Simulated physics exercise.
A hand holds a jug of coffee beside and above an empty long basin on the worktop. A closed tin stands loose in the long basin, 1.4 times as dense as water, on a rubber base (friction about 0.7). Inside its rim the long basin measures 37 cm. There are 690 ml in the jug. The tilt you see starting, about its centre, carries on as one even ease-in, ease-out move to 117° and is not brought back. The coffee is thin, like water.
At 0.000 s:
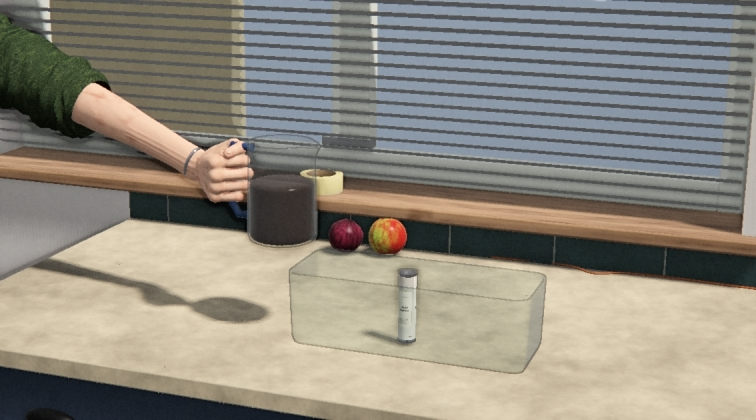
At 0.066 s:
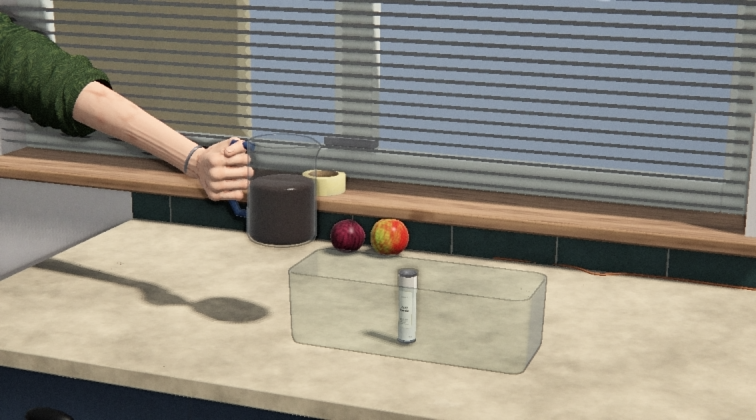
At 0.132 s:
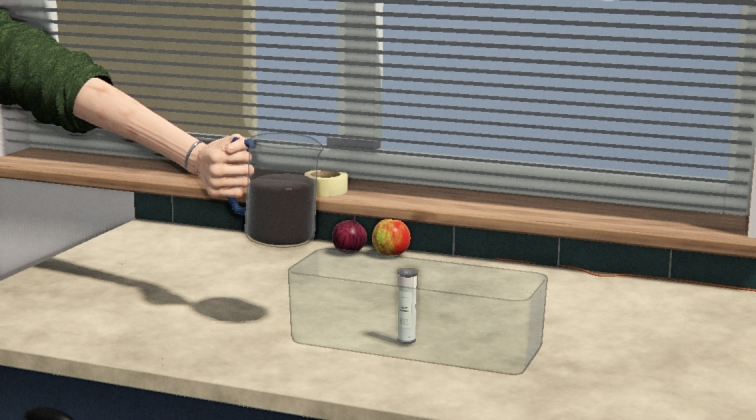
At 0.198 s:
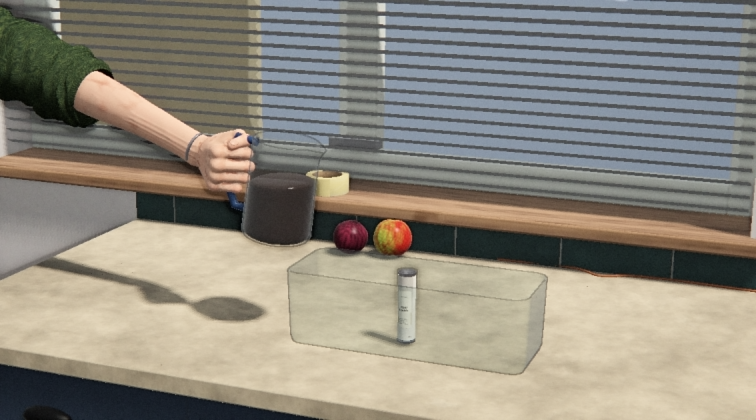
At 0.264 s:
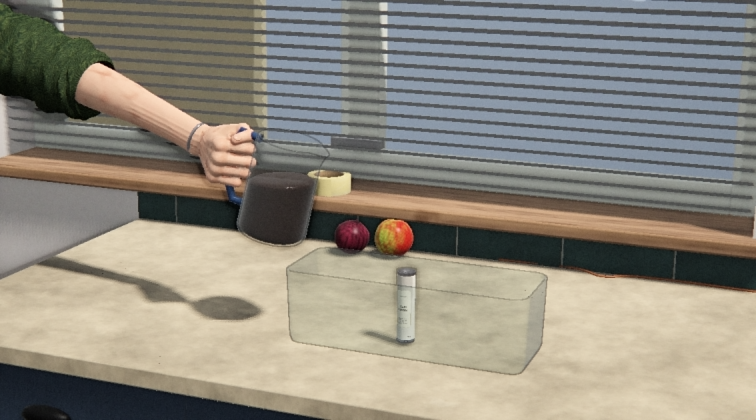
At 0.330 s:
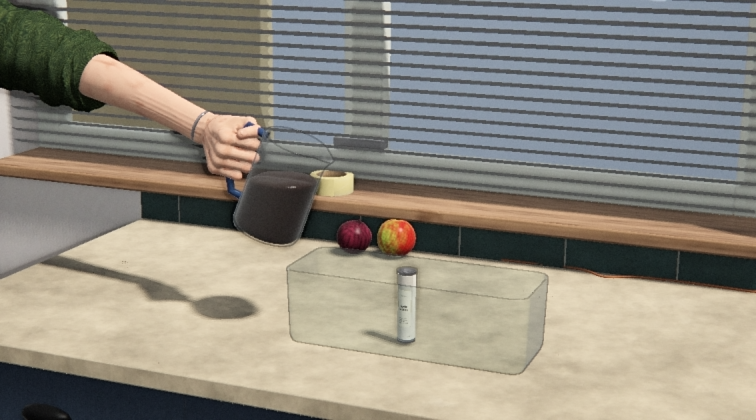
On a kitchen worktop, a hand gradually tilting a jug of dark liquid beside a clear basin with a small upright cylinder inside.
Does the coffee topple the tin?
The tin keeps standing.
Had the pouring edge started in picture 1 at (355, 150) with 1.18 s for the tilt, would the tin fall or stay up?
Then it goes over.
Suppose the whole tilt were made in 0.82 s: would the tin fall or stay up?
The tin stays up.
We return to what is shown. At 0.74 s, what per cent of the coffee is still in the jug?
Near 92 in a hundred.
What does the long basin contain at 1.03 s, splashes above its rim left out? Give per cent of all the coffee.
About 60 per cent.
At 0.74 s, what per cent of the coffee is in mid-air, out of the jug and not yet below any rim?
About 7 per cent.
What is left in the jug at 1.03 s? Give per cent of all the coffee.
About 30 per cent.
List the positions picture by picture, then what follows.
In the first frame, it leans 0°; its right rim is at (320, 146); the coffee meets the walls at (254, 179) and (313, 184); the long basin's rim runs from (303, 261) to (538, 289); the tin's top is at (408, 275).
In the second frame, it leans 1°; its right rim is at (321, 146); the coffee meets the walls at (254, 178) and (313, 184).
In the third frame, it leans 4°; its right rim is at (323, 148); the coffee meets the walls at (255, 178) and (313, 184).
In the fourth frame, it leans 8°; its right rim is at (325, 151); the coffee meets the walls at (254, 177) and (314, 183).
In the fifth frame, it leans 14°; its right rim is at (329, 155); the coffee meets the walls at (253, 177) and (314, 182).
In the sixth frame, it leans 21°; its right rim is at (333, 161); the coffee meets the walls at (250, 184) and (316, 183).
After 0.74 s the tilt is 81° and 93 per cent is still to pour; the tin stands where it began.
After 1.03 s the tilt is 113° and 29 per cent is still to pour; the tin stands where it began.
After 1.34 s the tilt is 117° and 1 per cent is still to pour; the tin stands where it began.
After 1.68 s the tilt is 117° and 0 per cent is still to pour; the tin stands where it began.
In the end the tin stands where it began.
